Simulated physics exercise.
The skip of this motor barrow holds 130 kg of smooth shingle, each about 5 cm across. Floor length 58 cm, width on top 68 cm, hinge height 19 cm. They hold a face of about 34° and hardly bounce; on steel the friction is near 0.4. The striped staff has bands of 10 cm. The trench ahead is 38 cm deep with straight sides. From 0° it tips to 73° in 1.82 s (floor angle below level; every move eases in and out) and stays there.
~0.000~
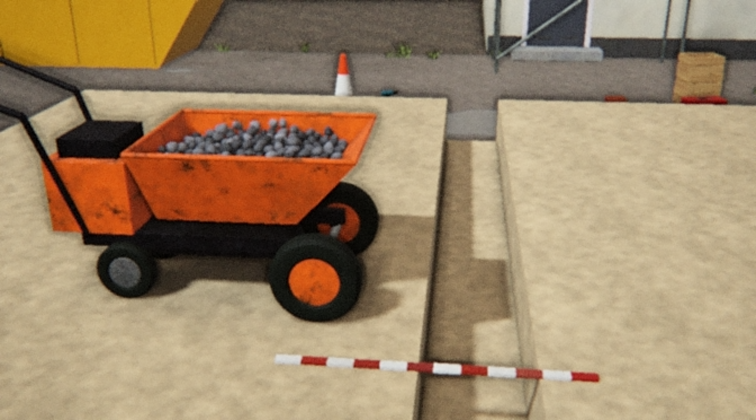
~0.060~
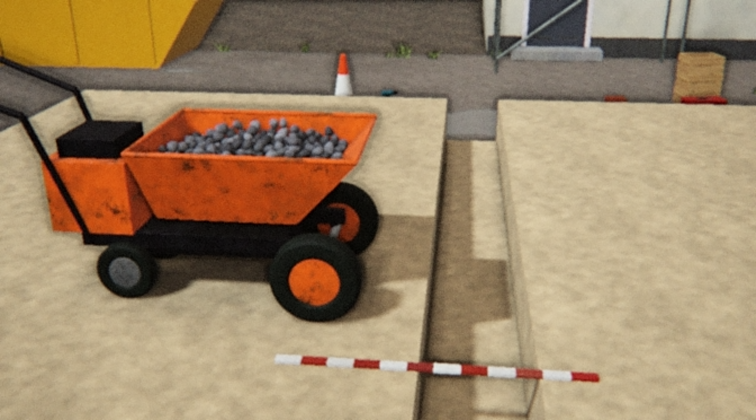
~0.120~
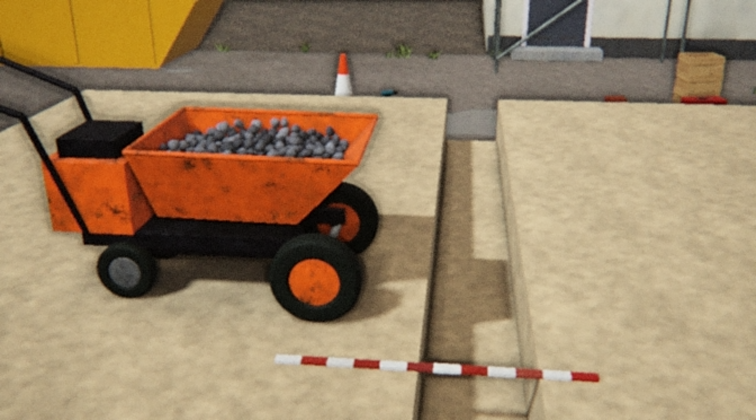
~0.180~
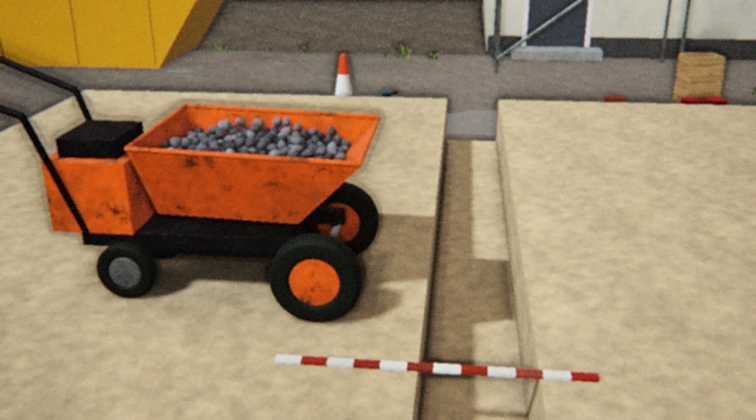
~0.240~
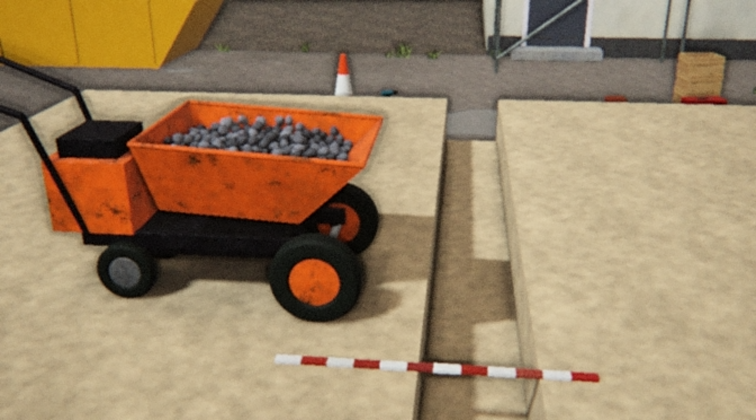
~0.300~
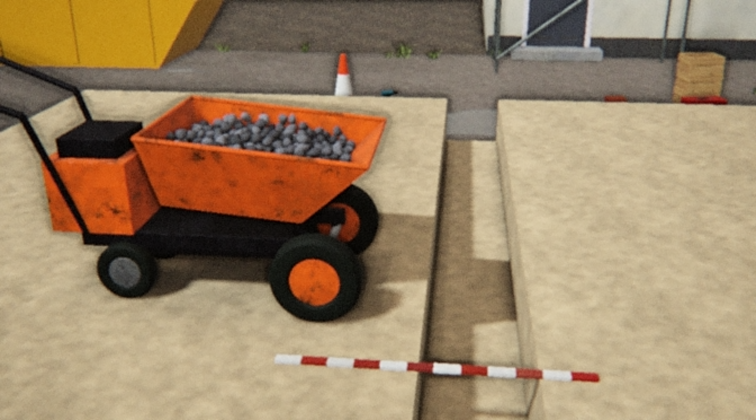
The orange skip of grey stones tilts slightly forward to the right beside a trench.
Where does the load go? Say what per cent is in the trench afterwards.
About 94 per cent.
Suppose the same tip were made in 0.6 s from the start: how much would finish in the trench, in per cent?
It would be near 70 per cent.
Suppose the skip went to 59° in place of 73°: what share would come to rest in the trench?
Then about 95 per cent.
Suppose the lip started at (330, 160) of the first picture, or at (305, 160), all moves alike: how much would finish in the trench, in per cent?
First some 100, then 100 per cent.
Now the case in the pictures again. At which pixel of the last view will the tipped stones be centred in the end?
Near (487, 353).
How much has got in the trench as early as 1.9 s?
Some 75 per cent.
After 1.4 s the floor is at 61°; 99 % in the skip, 1 % in the trench; the foremost stones are at (470, 231).
After 1.9 s the floor is at 73°; 20 % in the skip, 74 % in the trench, 6 % past the trench; the foremost stones are at (622, 290).
After 2.3 s the floor is at 73°; 2 % in the skip, 92 % in the trench, 6 % past the trench; the foremost stones are at (691, 288).
After 4.2 s the floor is at 73°; 0 % in the skip, 94 % in the trench, 6 % past the trench; the foremost stones are at (722, 289).
